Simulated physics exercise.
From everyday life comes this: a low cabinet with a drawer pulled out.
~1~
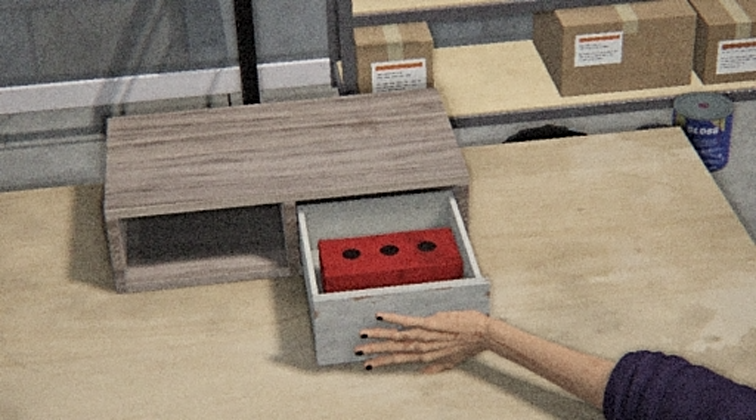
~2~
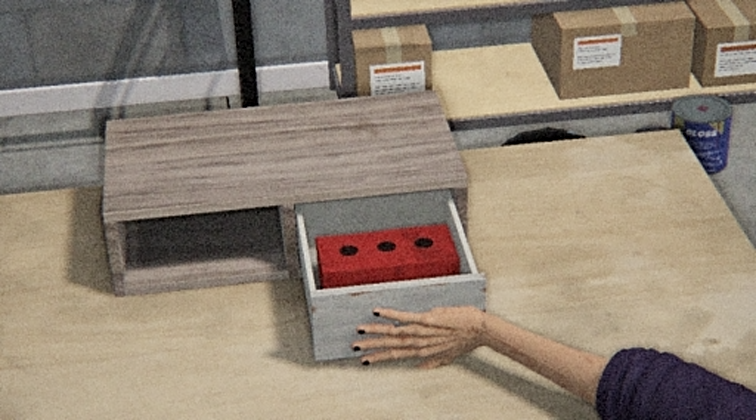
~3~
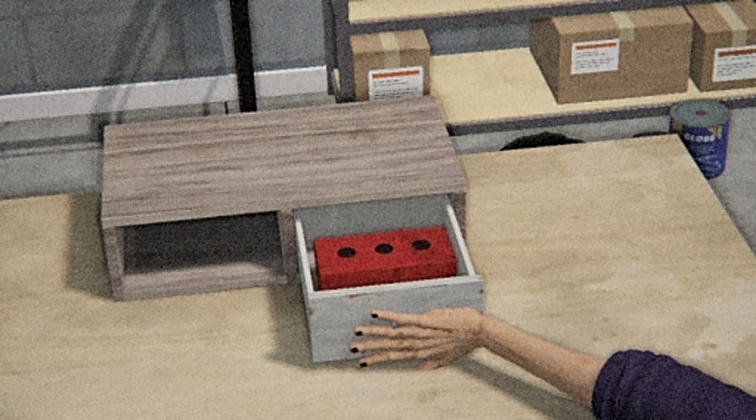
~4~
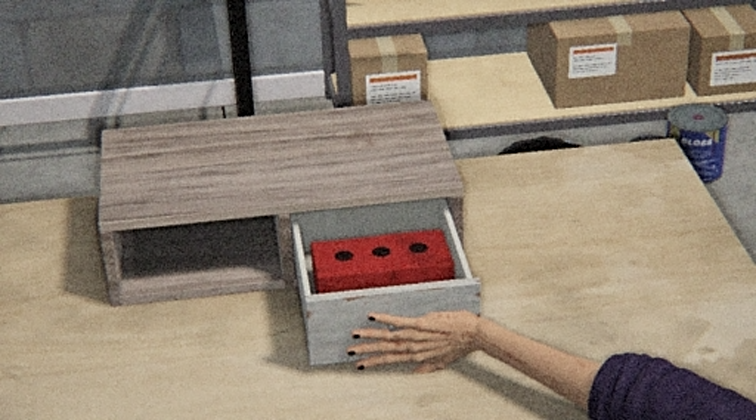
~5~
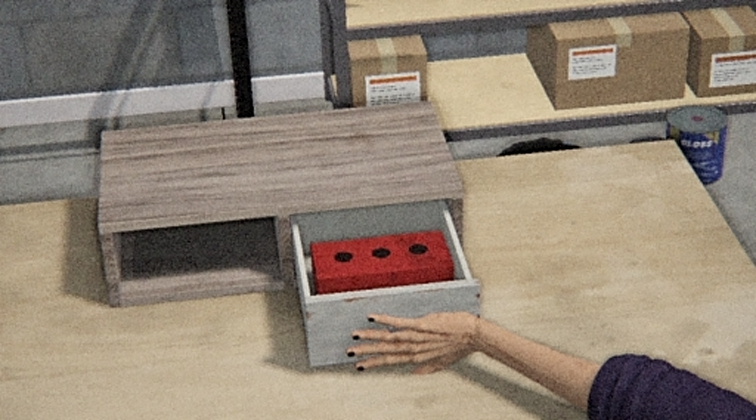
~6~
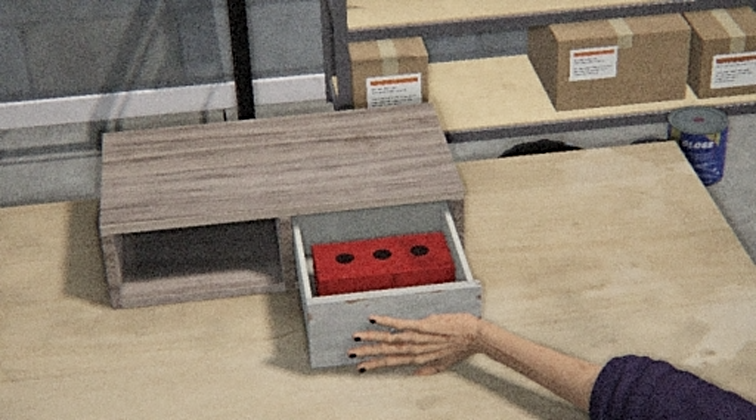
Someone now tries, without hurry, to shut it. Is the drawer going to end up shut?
Fully closed.
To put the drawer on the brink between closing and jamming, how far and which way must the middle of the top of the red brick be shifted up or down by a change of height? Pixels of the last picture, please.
Up, by 24 pixels.
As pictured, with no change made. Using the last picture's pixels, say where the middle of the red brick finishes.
Its middle settles near (363, 194) in the last picture.
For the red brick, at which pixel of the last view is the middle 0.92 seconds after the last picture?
(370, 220).
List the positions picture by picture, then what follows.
In the first picture, drawer (389, 270) wide open; red brick (390, 269).
In the second picture, drawer (386, 267) wide open; chest (283, 189).
In the third picture, drawer (384, 269) wide open; red brick (385, 267).
In the fourth picture, drawer (381, 272) wide open; chest (279, 198).
In the fifth picture, drawer (381, 273) wide open; red brick (382, 271).
In the sixth picture, drawer (382, 274) wide open; chest (280, 201).
Then, 0.56 s after the last picture, drawer starting in.
Then, 0.92 s after the last picture, drawer about half in.
At rest, the drawer shuts flush.
